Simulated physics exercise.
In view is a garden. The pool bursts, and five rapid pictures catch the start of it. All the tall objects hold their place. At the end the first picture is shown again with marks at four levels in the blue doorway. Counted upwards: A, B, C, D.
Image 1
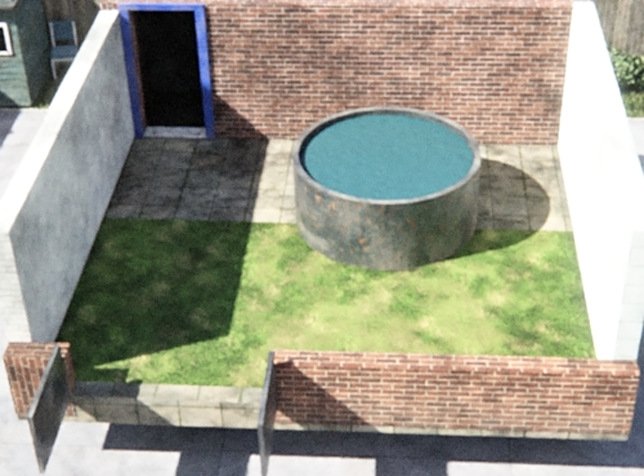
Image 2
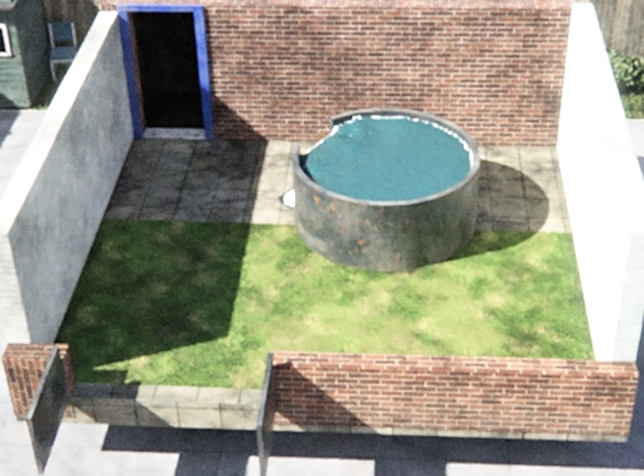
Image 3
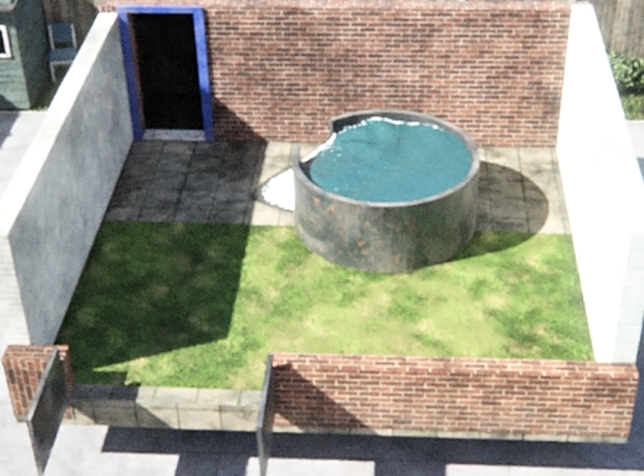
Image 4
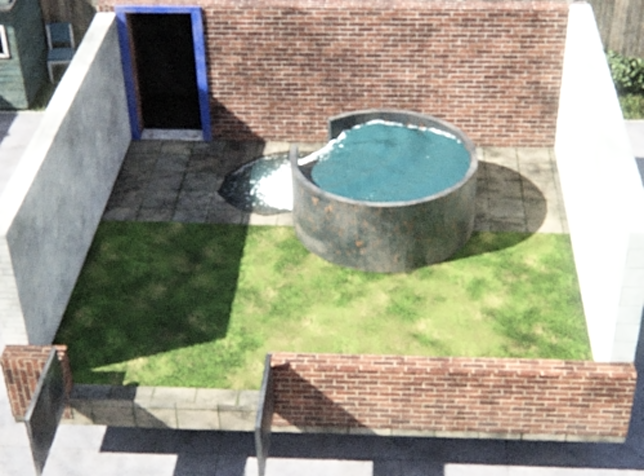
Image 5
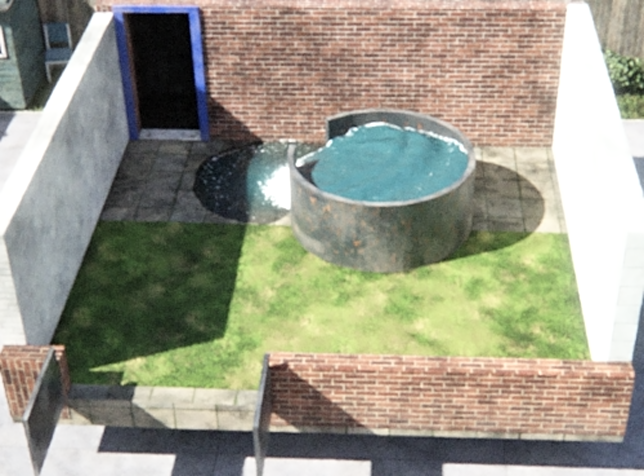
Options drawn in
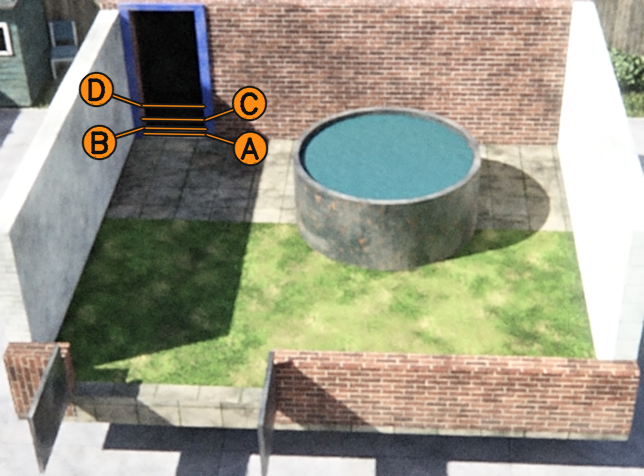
A round metal pool in a walled garden opened at its back left side, and water poured out through the gap, spreading in a widening puddle across the paving toward the blue doorway.
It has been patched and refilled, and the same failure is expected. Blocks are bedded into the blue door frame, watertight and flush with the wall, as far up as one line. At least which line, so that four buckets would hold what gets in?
D will do.
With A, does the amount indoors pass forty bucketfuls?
Yes, clearly.
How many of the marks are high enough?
One of them.
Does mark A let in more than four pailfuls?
Yes, it does.
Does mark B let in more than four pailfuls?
Yes.
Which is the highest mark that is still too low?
Mark C.
On the marked copy, A at (175, 134); B at (174, 128); C at (173, 119); D at (172, 106); from the bottom up A, B, C, D.
With A, dozens of bucketfuls pour in.
With B, dozens of bucketfuls pour in.
With C, about 9 bucketfuls get in.
With D, a splash gets over, under a bucket.
